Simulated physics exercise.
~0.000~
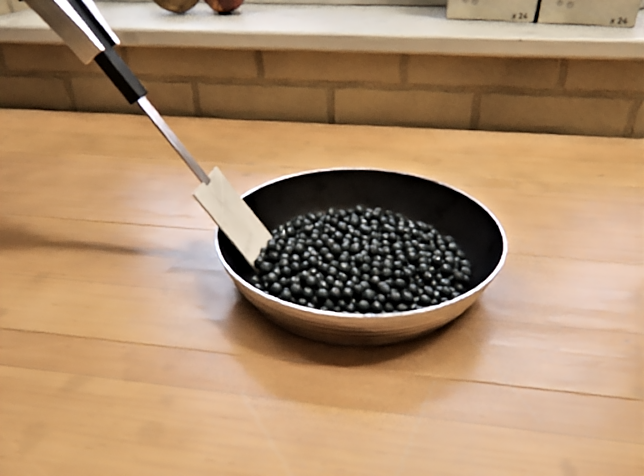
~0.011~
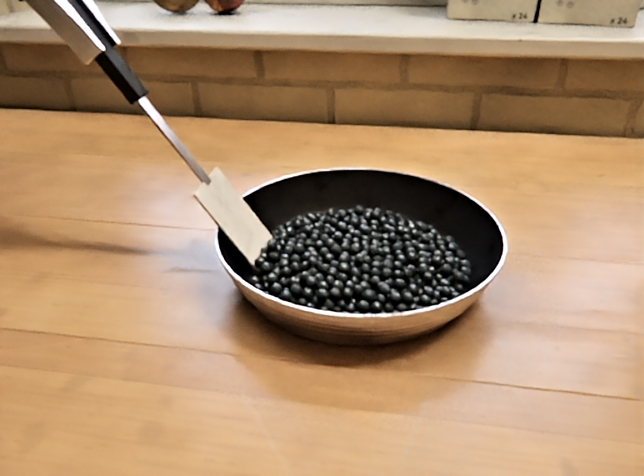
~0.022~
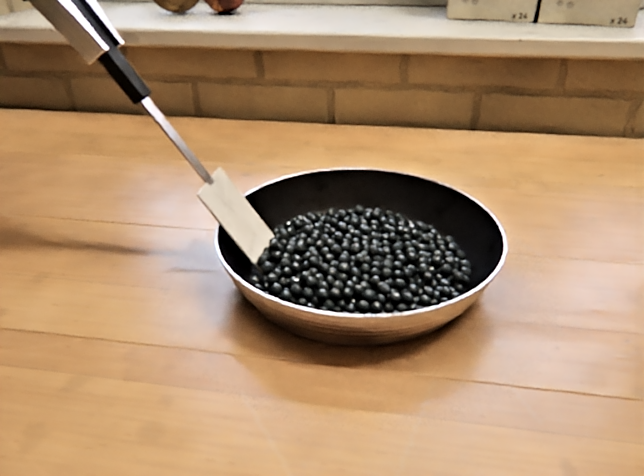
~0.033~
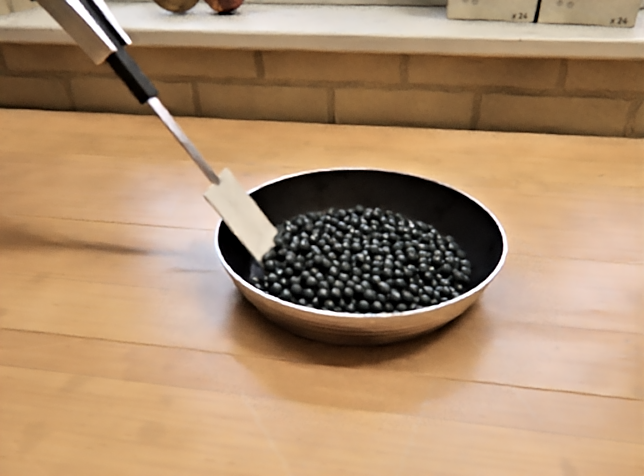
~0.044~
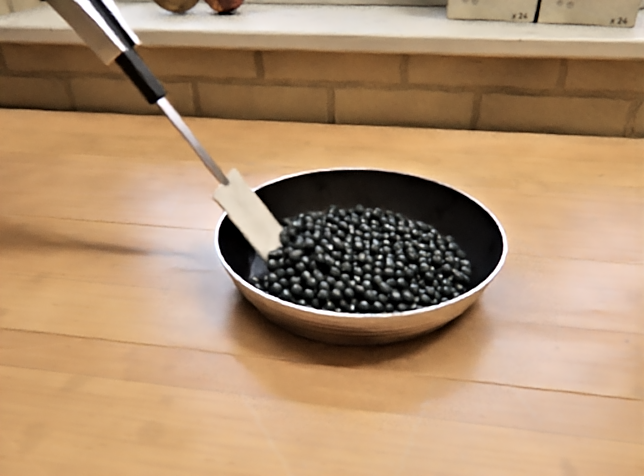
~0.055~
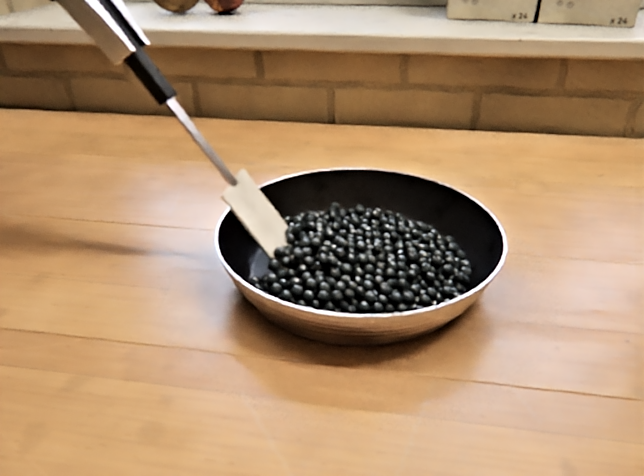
A spatula held by a gripper rested at the left side of a black frying pan full of small dark beads, then slid slightly to the right, nudging the nearest beads along.
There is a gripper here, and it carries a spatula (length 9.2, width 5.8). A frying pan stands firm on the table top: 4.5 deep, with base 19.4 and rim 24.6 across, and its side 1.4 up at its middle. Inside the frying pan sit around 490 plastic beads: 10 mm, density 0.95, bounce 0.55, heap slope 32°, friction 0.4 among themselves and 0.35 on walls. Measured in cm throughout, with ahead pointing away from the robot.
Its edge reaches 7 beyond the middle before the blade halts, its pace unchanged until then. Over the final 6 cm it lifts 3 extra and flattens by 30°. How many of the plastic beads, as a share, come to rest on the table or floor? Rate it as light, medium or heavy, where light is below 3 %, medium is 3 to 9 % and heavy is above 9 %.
Rating: Light.
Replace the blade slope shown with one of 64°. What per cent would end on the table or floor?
I'd expect near 0 percent then.
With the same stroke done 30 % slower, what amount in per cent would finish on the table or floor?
0 %.
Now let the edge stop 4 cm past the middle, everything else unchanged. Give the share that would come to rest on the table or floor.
Close to 0 per cent would end on the table or floor.
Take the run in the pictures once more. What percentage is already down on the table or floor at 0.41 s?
About 0 per cent.
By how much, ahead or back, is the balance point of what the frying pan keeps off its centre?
3.0 cm ahead.
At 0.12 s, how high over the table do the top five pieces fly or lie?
I'd say close to 4 cm on average.
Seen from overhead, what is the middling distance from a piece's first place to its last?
Some 2 cm.
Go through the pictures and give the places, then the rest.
Spatula top edge at (205, 180), sloping 56°; upper third of the load around (353, 253), from x 255 to 465, top at y 210; 487 in the frying pan, in the first picture.
Spatula top edge at (205, 180), sloping 56°; upper third of the load around (353, 253), from x 255 to 465, top at y 210, in the second picture.
Spatula top edge at (209, 180), sloping 56°; upper third of the load around (353, 253), from x 255 to 465, top at y 210, in the third picture.
Spatula top edge at (215, 181), sloping 56°; upper third of the load around (350, 251), from x 255 to 465, top at y 210, in the fourth picture.
Spatula top edge at (224, 181), sloping 56°; upper third of the load around (347, 251), from x 255 to 465, top at y 210, in the fifth picture.
Spatula top edge at (233, 182), sloping 56°; upper third of the load around (349, 251), from x 255 to 465, top at y 205; 487 in the frying pan, in the sixth picture.
By 0.12 s, sloping 56°, highest piece 5 above the table; 487 in the frying pan.
By 0.18 s, sloping 45°, highest piece 5 above the table; 487 in the frying pan.
By 0.41 s, sloping 26°, highest piece 5 above the table; 485 in the frying pan, 2 on the table or floor.
By 1.46 s, sloping 26°, highest piece 5 above the table; 485 in the frying pan, 2 on the table or floor.
Final count, 485 in the frying pan, 2 on the table or floor. That is 0 % on the table or floor.
